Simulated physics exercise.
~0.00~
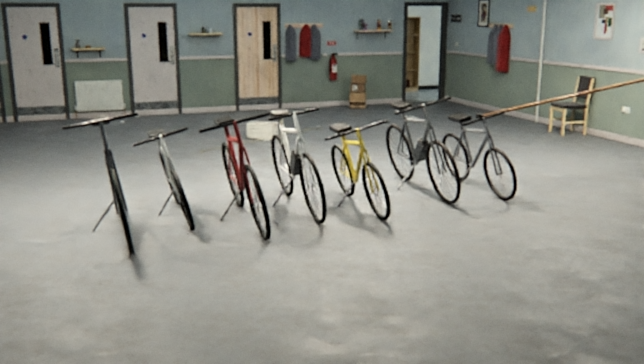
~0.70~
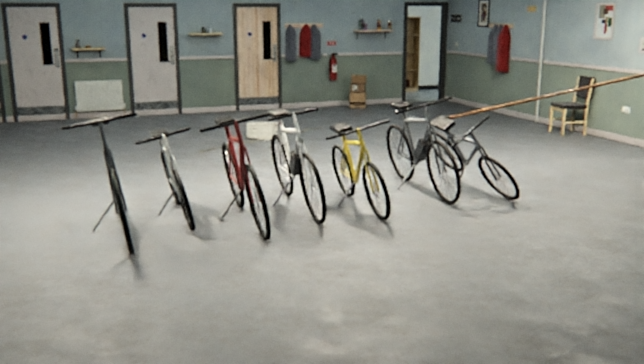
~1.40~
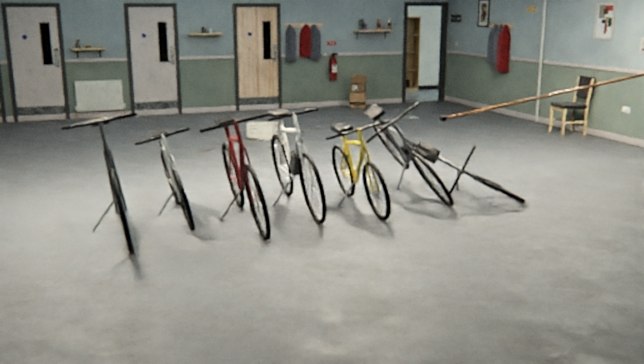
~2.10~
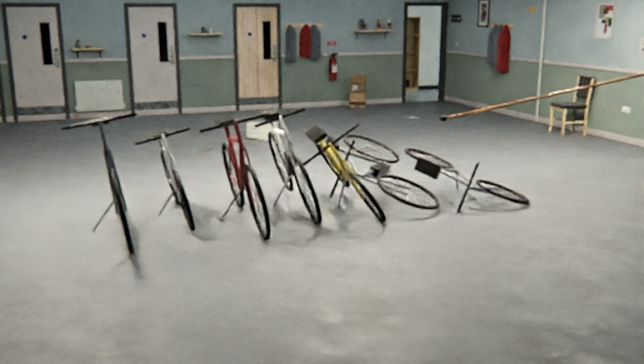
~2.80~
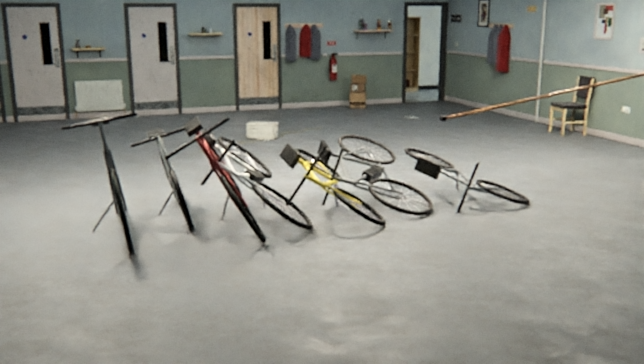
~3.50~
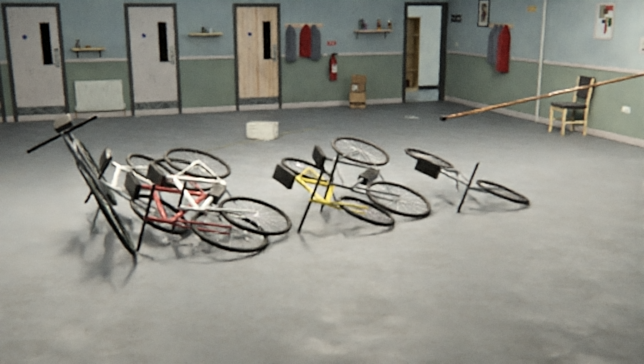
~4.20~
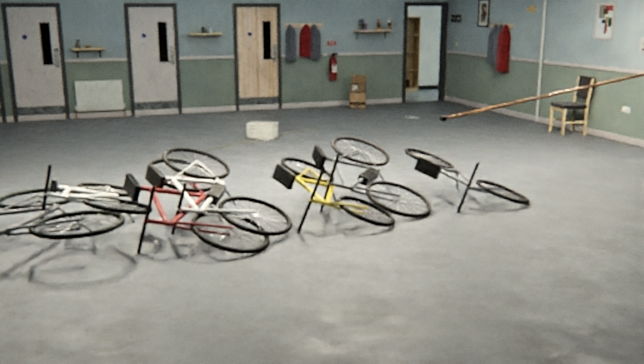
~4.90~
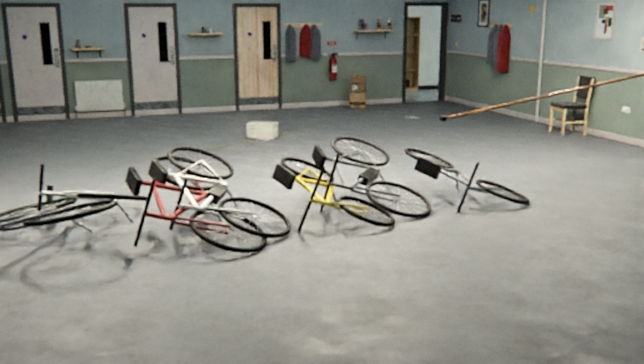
The clip shows seven bicycles parked in a row in a hall as a pole at the right shifts slightly left and the rightmost bicycle tips. The others topple in turn towards the left, yellow before red, until all seven lie fallen and none is left standing.
